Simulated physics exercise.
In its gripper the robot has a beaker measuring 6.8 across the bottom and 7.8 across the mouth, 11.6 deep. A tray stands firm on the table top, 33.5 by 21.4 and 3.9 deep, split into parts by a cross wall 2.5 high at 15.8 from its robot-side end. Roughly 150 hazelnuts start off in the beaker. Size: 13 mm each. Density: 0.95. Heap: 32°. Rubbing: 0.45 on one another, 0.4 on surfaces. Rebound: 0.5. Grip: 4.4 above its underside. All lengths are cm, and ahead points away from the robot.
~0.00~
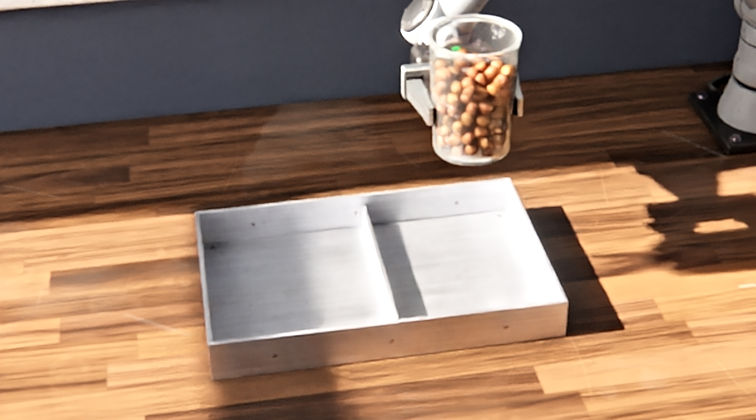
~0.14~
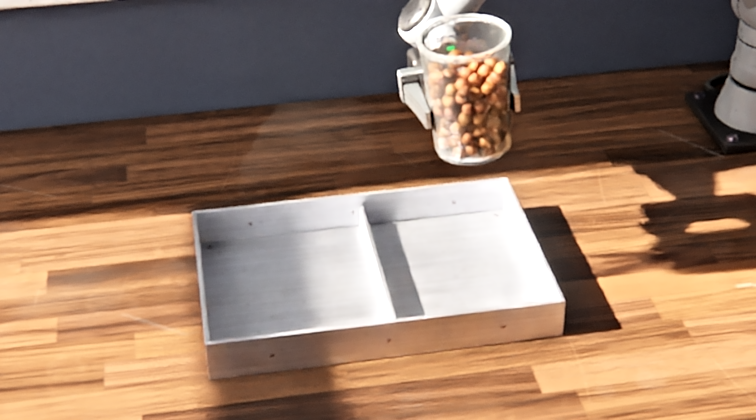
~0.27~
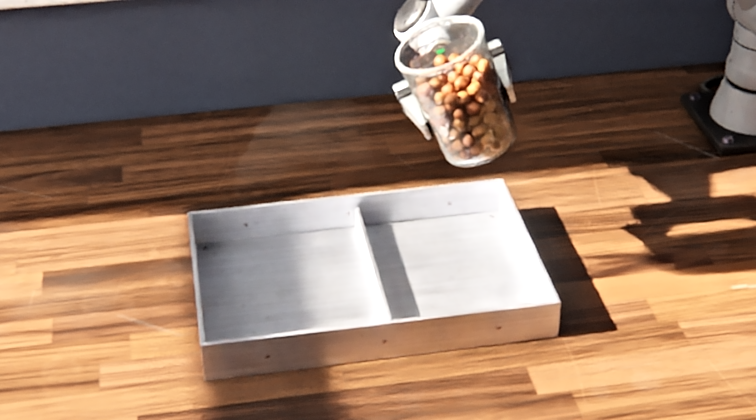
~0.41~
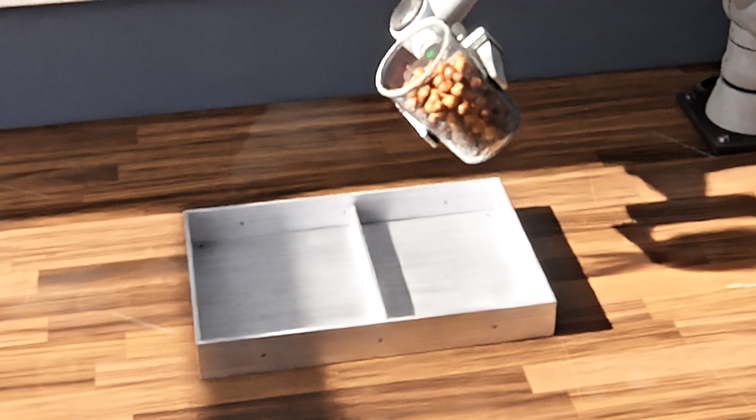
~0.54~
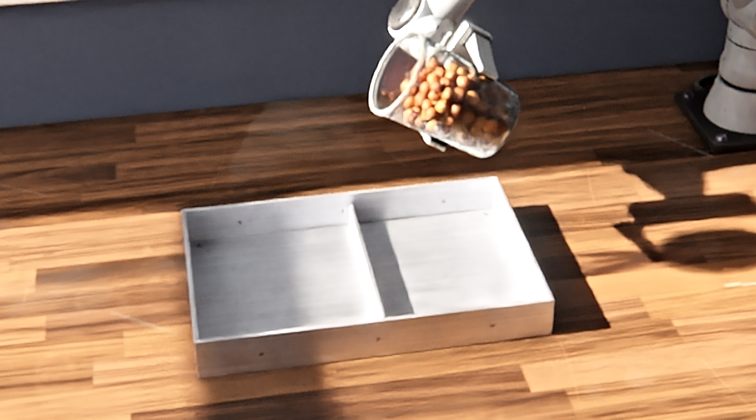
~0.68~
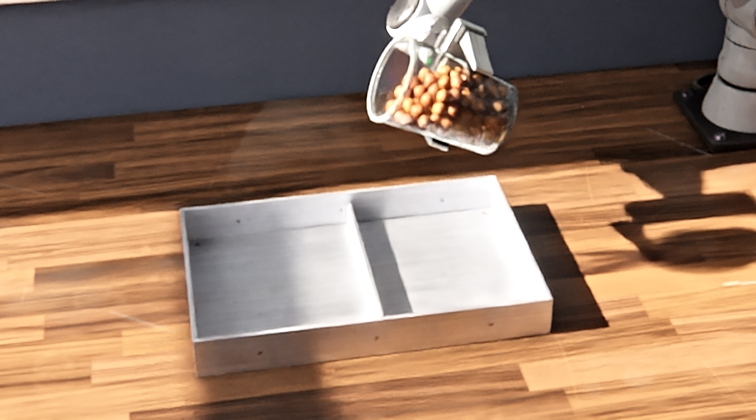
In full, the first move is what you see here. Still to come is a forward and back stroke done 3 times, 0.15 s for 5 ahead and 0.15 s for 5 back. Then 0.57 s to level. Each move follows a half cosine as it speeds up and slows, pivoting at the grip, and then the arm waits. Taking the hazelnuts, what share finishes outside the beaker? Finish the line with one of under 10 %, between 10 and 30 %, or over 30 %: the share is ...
The share is between 10 and 30 %.
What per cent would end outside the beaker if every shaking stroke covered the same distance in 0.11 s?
In that case around 35 per cent.
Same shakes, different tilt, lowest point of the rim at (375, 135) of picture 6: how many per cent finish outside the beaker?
The share is around 65 %.
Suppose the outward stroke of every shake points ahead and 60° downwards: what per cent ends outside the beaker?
Roughly 0 per cent.
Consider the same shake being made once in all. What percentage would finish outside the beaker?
Estimate: Around 5 %.
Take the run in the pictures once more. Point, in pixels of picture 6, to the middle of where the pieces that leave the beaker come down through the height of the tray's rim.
Estimated centre near (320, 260) in pixels.
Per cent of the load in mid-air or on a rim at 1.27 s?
Around 7 percent of the load.
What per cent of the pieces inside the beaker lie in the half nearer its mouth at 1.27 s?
That share comes to roughly 40 percent.
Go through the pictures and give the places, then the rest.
The first picture shows beaker middle at (473, 93), level; upper third of the load around (473, 80), from x 440 to 505, top at y 55; 148 in the beaker.
The second picture shows beaker middle at (469, 93), tilted 6° forward; upper third of the load around (469, 79), from x 435 to 500, top at y 55.
The third picture shows beaker middle at (461, 95), tilted 21° forward; upper third of the load around (465, 81), from x 420 to 505, top at y 55.
The fourth picture shows beaker middle at (453, 97), tilted 41° forward; upper third of the load around (457, 83), from x 410 to 505, top at y 55.
The fifth picture shows beaker middle at (448, 99), tilted 56° forward; upper third of the load around (449, 85), from x 405 to 505, top at y 65.
The sixth picture shows beaker middle at (446, 99), tilted 62° forward; upper third of the load around (453, 88), from x 395 to 500, top at y 70; 148 in the beaker.
By 1.27 s, tilted 62° forward, highest piece 23 above the table; 132 in the beaker, 4 in the far-side part, 1 in the robot-side part, 11 in flight or on a rim.
By 1.86 s, tilted 33° forward, highest piece 24 above the table; 124 in the beaker, 15 in the far-side part, 8 in the robot-side part, 1 on the table or floor.
By 2.35 s, level, highest piece 25 above the table; 124 in the beaker, 15 in the far-side part, 8 in the robot-side part, 1 on the table or floor.
By 3.40 s, level, highest piece 25 above the table; 124 in the beaker, 15 in the far-side part, 8 in the robot-side part, 1 on the table or floor.
Final count, 124 in the beaker, 15 in the far-side part, 8 in the robot-side part, 1 on the table or floor. That is 16 % outside the beaker.
